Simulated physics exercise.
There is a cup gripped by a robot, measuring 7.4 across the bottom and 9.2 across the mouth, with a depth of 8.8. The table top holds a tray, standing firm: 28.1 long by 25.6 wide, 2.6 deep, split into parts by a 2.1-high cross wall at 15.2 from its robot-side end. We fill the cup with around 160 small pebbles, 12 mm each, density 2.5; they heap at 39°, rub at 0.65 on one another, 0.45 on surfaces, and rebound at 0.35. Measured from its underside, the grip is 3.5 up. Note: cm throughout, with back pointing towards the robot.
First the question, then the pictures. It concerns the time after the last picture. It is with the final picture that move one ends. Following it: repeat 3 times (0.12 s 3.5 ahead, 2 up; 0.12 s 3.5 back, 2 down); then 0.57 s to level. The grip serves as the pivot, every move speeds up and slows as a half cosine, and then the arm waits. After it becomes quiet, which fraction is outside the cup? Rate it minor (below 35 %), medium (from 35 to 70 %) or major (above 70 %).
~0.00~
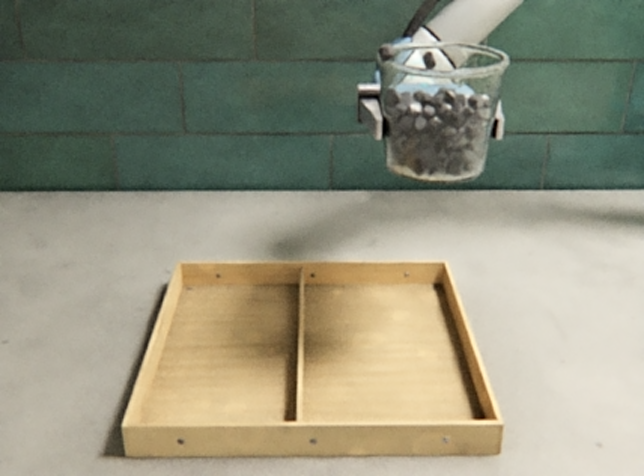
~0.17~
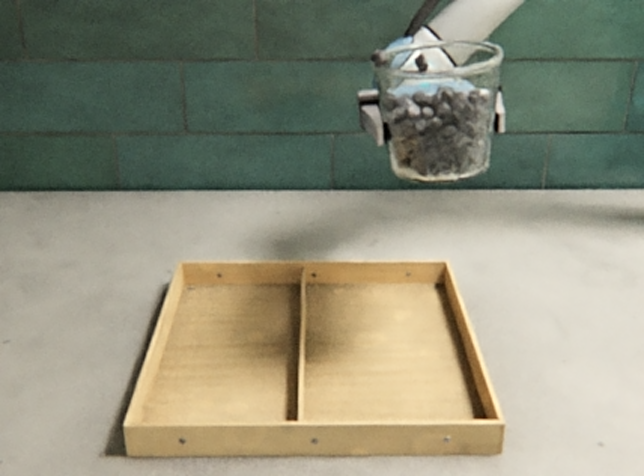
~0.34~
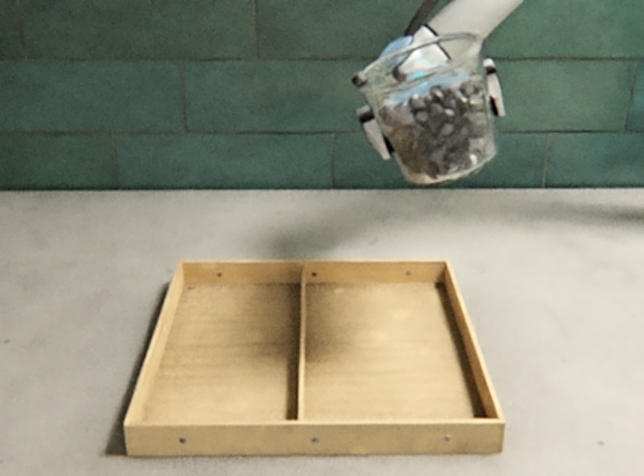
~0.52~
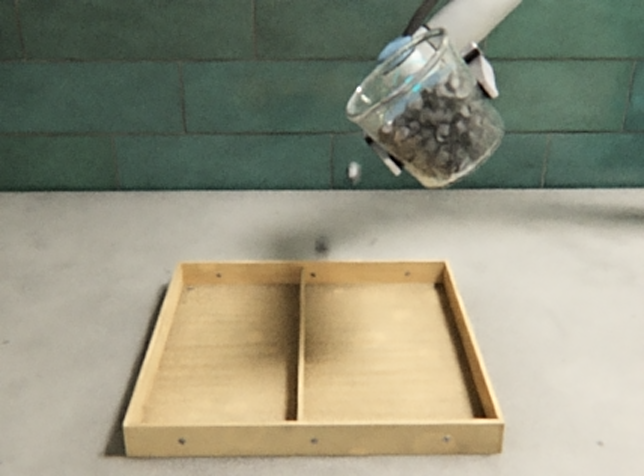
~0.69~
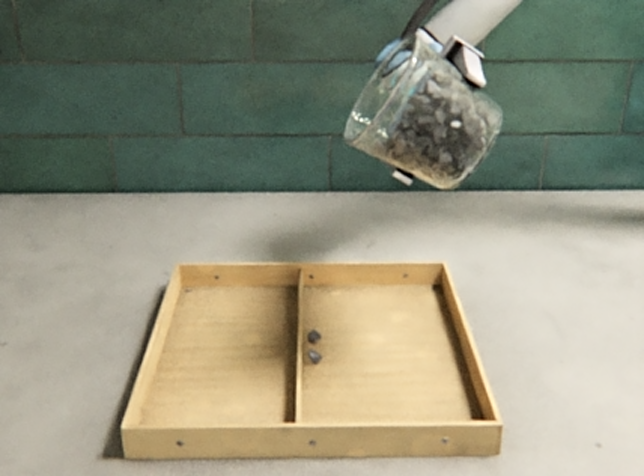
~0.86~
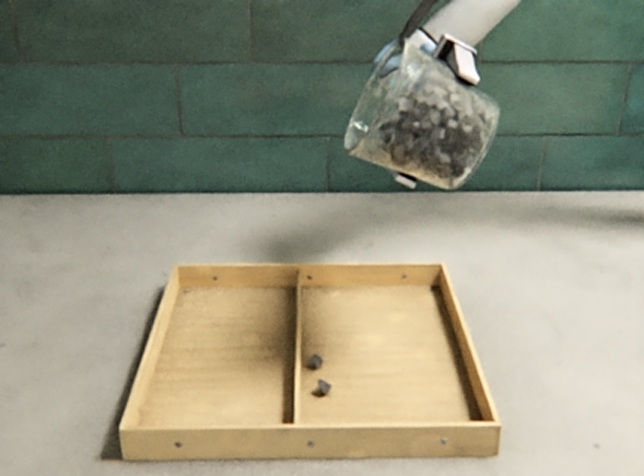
Rated: Medium.
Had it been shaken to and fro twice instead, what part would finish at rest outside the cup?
That would give close to 40 percent.
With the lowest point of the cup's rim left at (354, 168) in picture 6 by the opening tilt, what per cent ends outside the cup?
Close to 90 in a hundred.
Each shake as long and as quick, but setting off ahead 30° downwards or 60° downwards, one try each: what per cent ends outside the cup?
Result: Approx. 10 % and 0 %, one try each.
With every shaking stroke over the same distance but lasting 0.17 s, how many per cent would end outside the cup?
That change gives some 10 percent.
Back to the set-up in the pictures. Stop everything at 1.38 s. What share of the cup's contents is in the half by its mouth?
Some 45 percent is in that half.
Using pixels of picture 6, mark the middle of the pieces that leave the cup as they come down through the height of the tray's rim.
Around (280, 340).
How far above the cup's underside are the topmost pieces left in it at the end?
Roughly 6.5 cm.
After 1.38 s, tilted 63° forward, highest piece 24 above the table; 100 in the cup, 26 in the far-side part, 7 in the robot-side part, 31 in flight or on a rim.
After 1.89 s, tilted 27° forward, highest piece 26 above the table; 84 in the cup, 55 in the far-side part, 24 in the robot-side part, 1 on the table or floor.
After 2.35 s, level, highest piece 26 above the table; 84 in the cup, 55 in the far-side part, 24 in the robot-side part, 1 on the table or floor.
After 3.40 s, level, highest piece 25 above the table; 84 in the cup, 55 in the far-side part, 24 in the robot-side part, 1 on the table or floor.
At rest, 84 in the cup, 55 in the far-side part, 24 in the robot-side part, 1 on the table or floor. That is 49 % outside the cup.
